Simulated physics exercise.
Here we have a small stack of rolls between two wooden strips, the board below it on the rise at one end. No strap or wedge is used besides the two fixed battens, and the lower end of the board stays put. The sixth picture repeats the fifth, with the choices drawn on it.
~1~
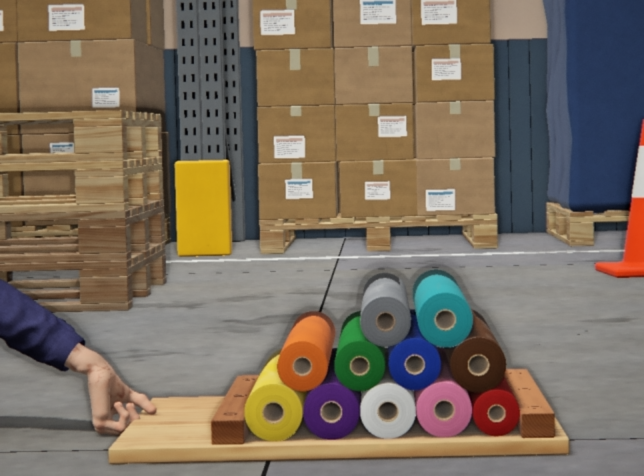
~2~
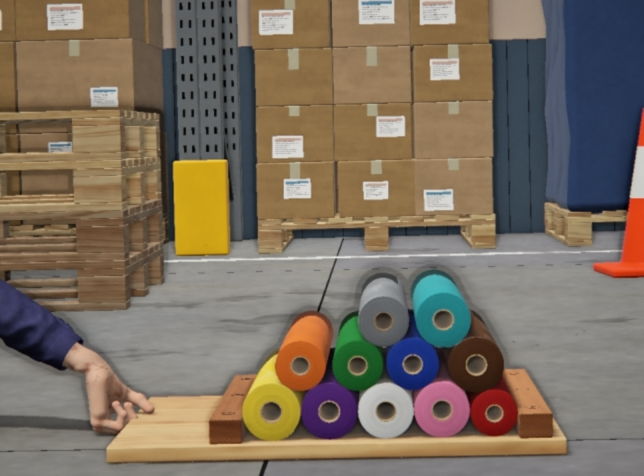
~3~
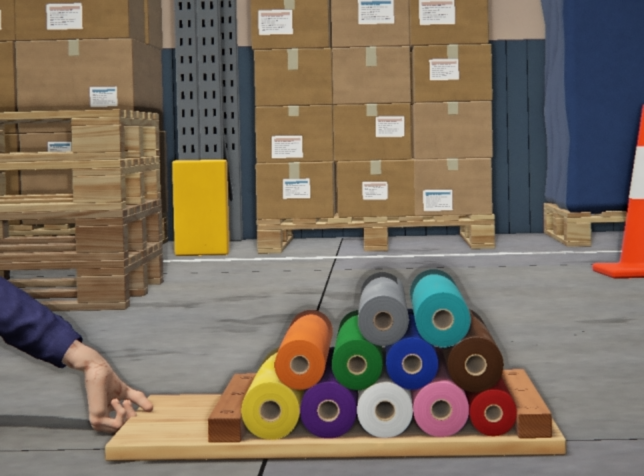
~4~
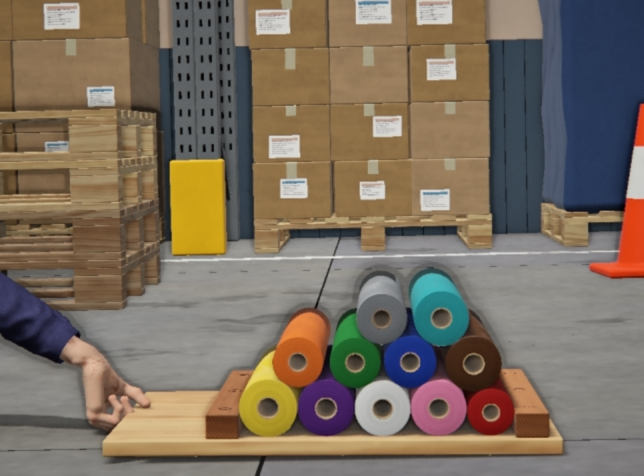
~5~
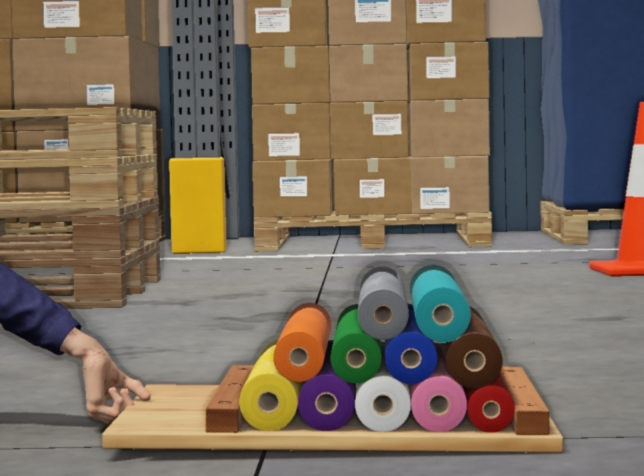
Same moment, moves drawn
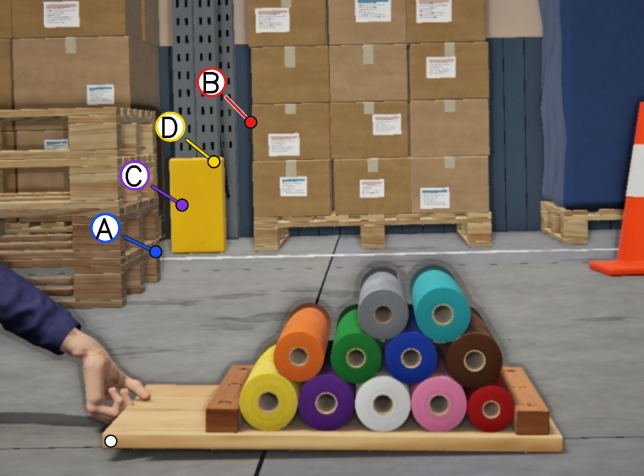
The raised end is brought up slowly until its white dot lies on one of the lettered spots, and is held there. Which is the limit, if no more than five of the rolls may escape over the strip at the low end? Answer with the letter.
At most to A.
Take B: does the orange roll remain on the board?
No, with B.
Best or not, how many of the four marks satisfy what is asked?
The number is one.
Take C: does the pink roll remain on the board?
The pink roll: Yes.
On the marked copy, A at (156, 252); B at (250, 122); C at (182, 205); D at (214, 162); the white dot at (111, 441).
Following A. Soon after the start, board at 16°.
Later, board at 27°.
In the end, board at 27°, two over the low batten (brown, turquoise).
As for the rest, B six over the low batten; C six over the low batten; D six over the low batten.
